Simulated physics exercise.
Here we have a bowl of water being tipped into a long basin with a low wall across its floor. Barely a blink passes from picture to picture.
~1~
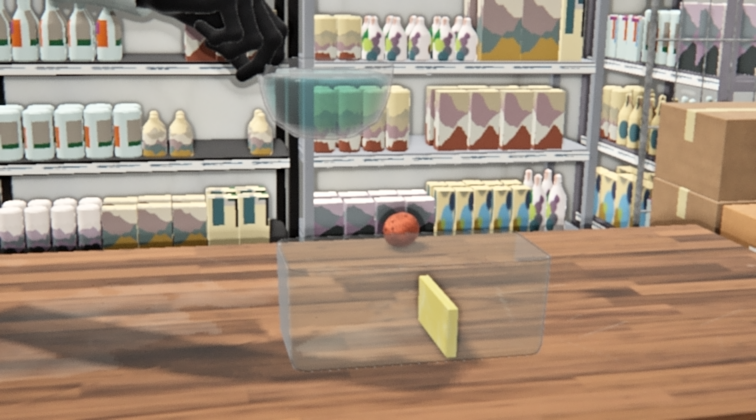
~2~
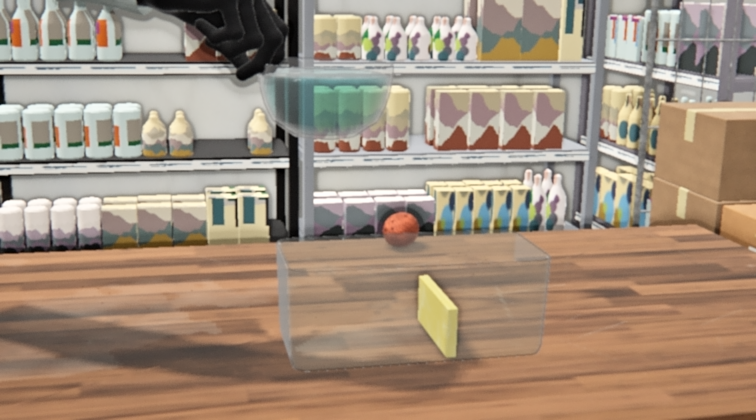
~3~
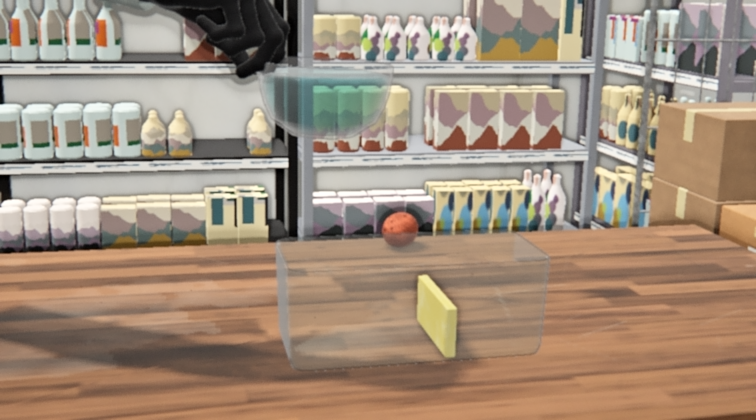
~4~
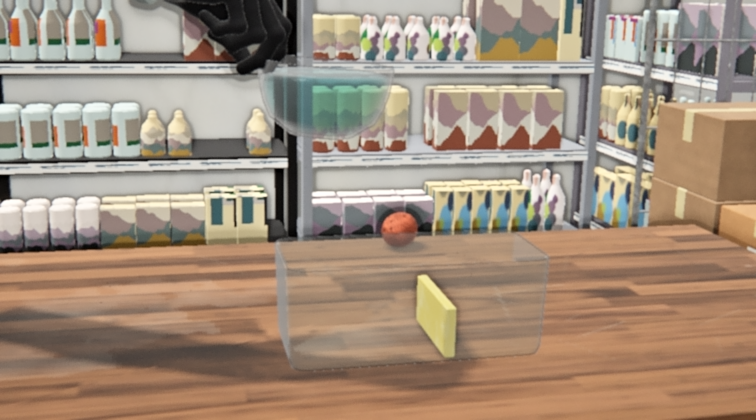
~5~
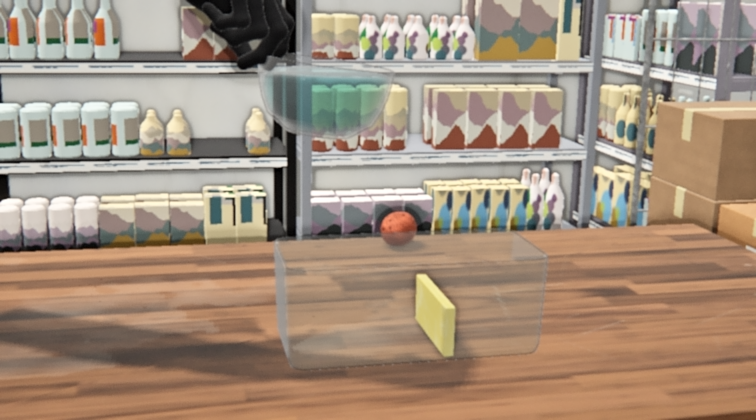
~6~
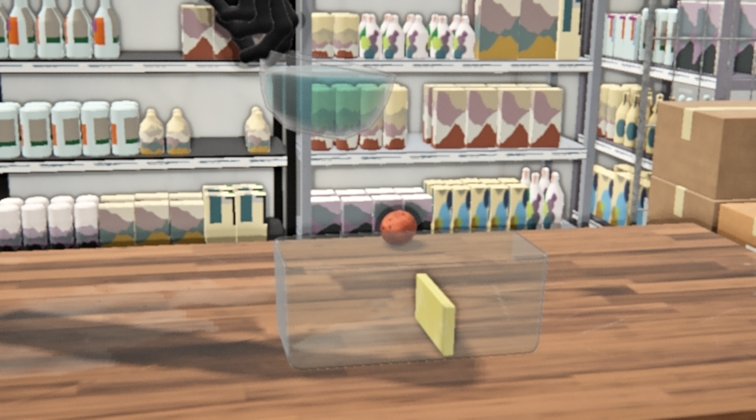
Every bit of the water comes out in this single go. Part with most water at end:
The most liquid is found in the right area.
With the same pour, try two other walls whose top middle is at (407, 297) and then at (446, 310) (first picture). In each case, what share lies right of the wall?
About 90 % for the first and about 50 % for the second.
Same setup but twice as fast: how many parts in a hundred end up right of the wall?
I'd say close to 40 %.
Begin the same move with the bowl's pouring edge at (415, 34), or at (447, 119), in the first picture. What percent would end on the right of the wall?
About 85 per cent, then about 90 per cent.
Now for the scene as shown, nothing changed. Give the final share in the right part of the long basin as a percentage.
Estimate: Some 65 per cent.
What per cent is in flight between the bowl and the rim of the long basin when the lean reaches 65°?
It works out to about 35 percent.
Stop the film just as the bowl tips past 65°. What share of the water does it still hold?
Near 50 per cent.
A moment on, the tilt is 65° and 49 per cent is still to pour, 3 is left of the wall and 11 right of it.
Next, the tilt is 99° and 4 per cent is still to pour, 18 is left of the wall and 66 right of it.
Then the tilt is 106° and 0 per cent is still to pour, 33 is left of the wall and 66 right of it.
Later the tilt is 106° and 0 per cent is still to pour, 33 is left of the wall and 66 right of it.
At rest 33 per cent lies left of the wall, 66 right of it and 1 outside.
